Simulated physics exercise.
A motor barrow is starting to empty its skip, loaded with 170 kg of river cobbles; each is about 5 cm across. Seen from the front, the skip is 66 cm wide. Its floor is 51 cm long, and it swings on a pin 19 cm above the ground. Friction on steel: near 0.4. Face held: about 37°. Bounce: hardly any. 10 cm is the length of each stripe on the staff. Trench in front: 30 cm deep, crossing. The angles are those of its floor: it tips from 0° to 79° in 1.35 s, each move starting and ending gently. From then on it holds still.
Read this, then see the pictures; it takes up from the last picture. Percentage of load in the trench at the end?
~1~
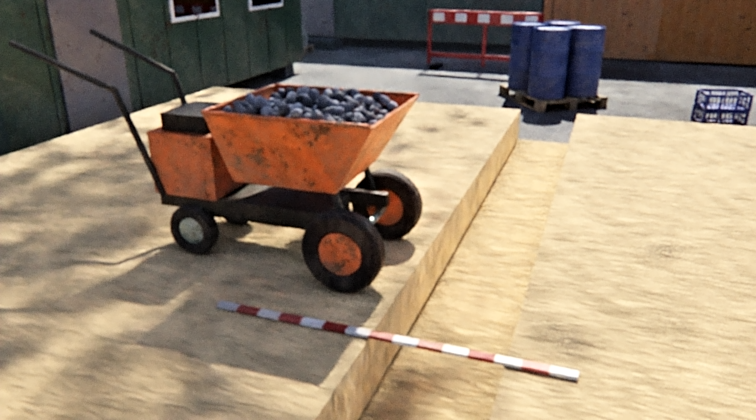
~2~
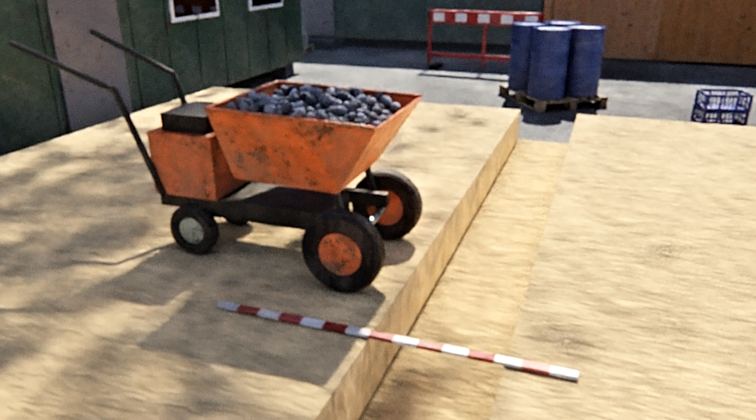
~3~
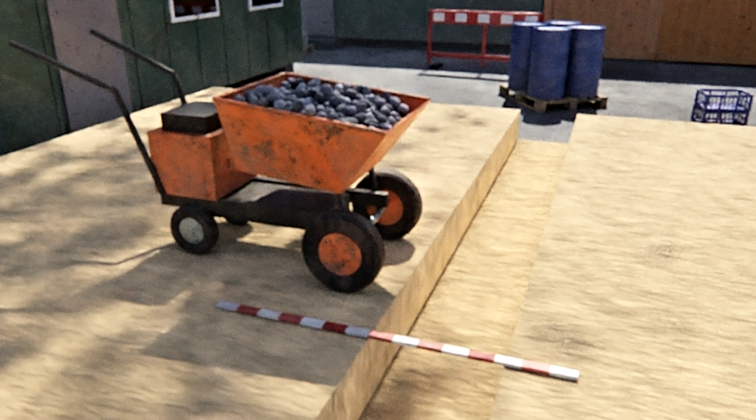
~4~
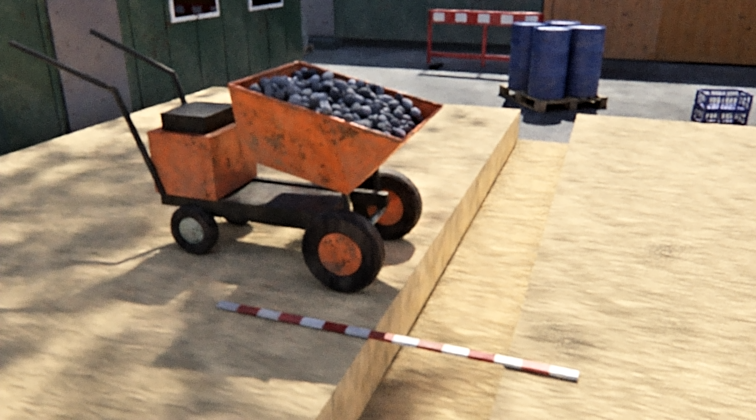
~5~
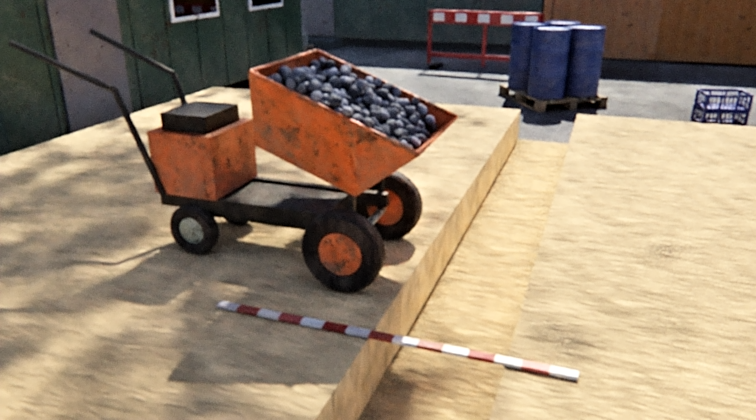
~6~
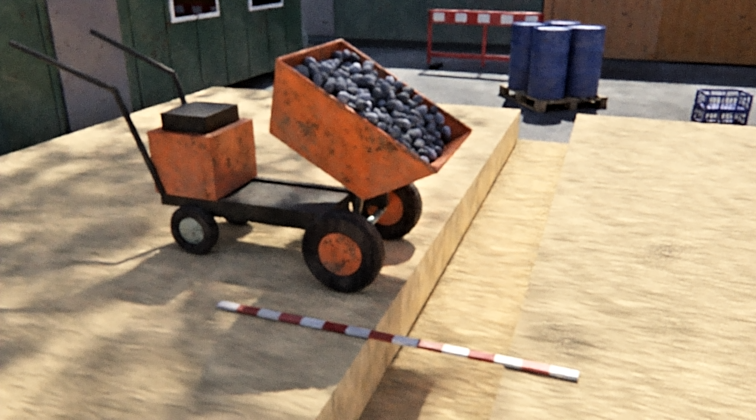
60 per cent.
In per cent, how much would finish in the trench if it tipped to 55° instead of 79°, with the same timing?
It would be close to 25 percent.
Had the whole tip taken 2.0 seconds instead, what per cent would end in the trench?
Roughly 65 per cent would.
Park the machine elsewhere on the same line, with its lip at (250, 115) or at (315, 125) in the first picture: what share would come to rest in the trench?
Roughly 75 in a hundred, then 100 in a hundred.
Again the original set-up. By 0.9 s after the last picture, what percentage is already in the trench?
Around 20 per cent of it.
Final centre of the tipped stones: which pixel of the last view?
Roughly at pixel (513, 316).
Then, 0.4 s after the last picture the floor is at 67°, 98 % in the skip, 2 % in the trench; the foremost stones are at (511, 226).
Then, 0.9 s after the last picture the floor is at 79°, 46 % in the skip, 22 % in the trench, 32 % past the trench; the foremost stones are at (660, 298).
Then, 1.2 s after the last picture the floor is at 79°, 20 % in the skip, 38 % in the trench, 41 % past the trench; the foremost stones are past the picture's edge.
Then, 3.2 s after the last picture the floor is at 79°, 0 % in the skip, 60 % in the trench, 40 % past the trench; the foremost stones are past the picture's edge.
